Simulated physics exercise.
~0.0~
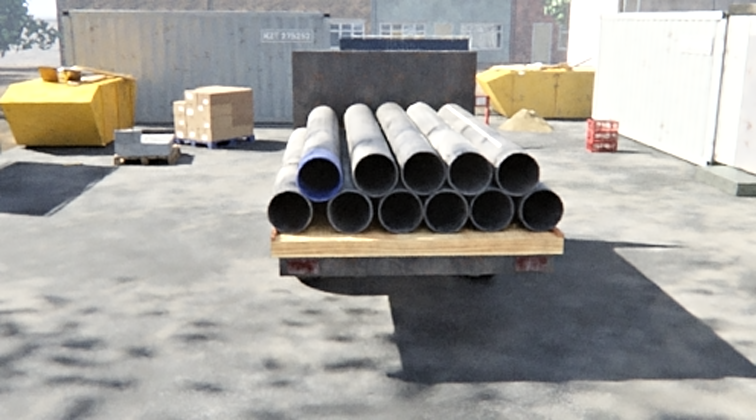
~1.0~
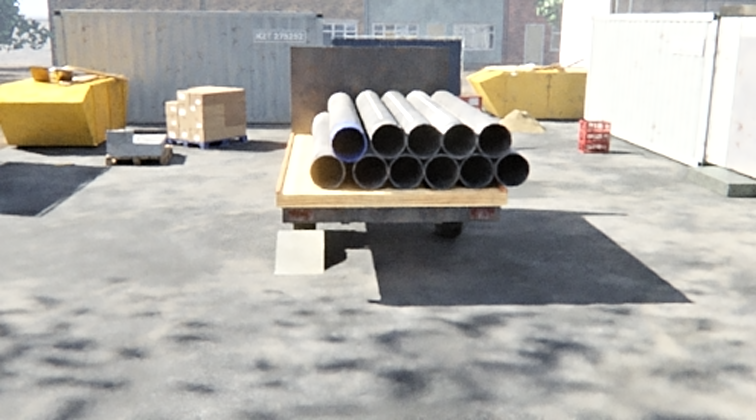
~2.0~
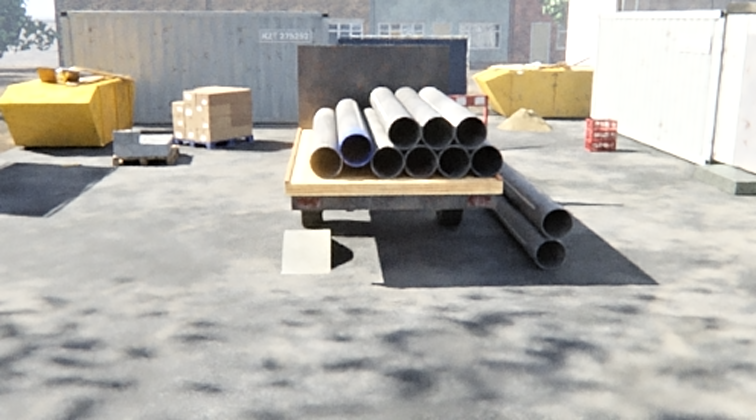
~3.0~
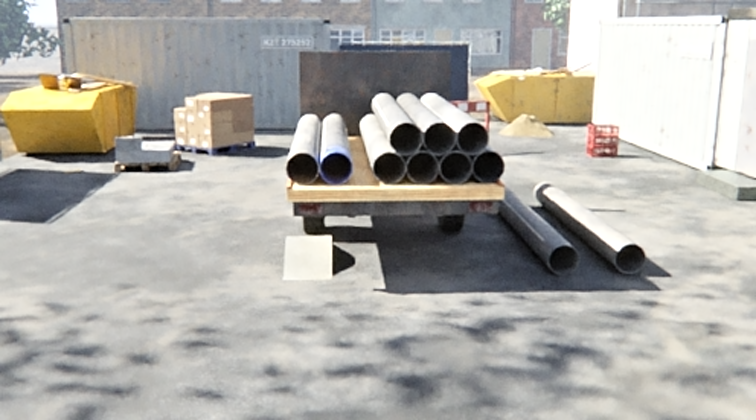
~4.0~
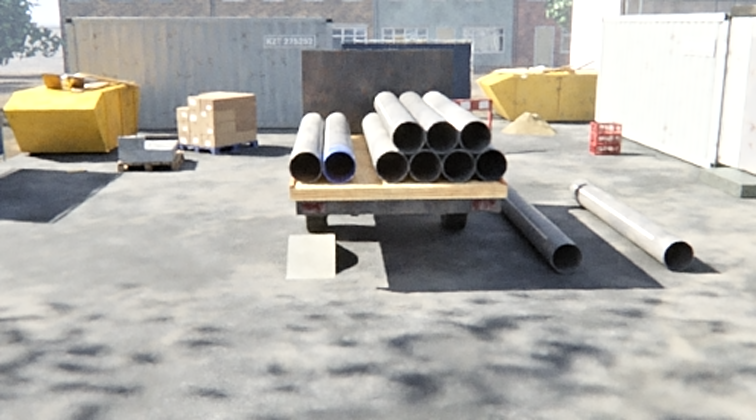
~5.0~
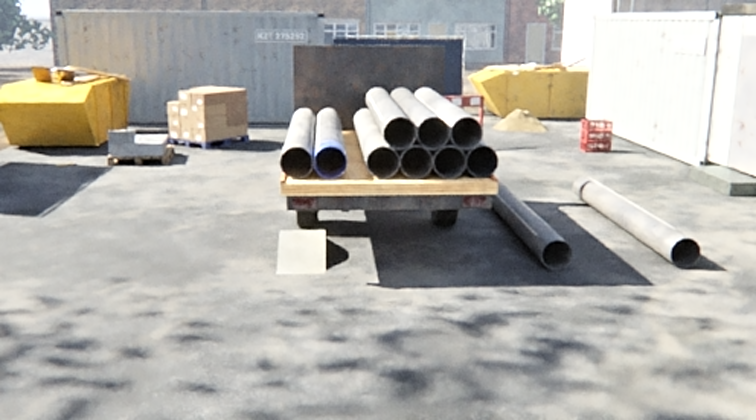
Stacked pipes shifting on a flatbed crossing a small hump, two rolling off to the right, the blue-marked one staying on deck.
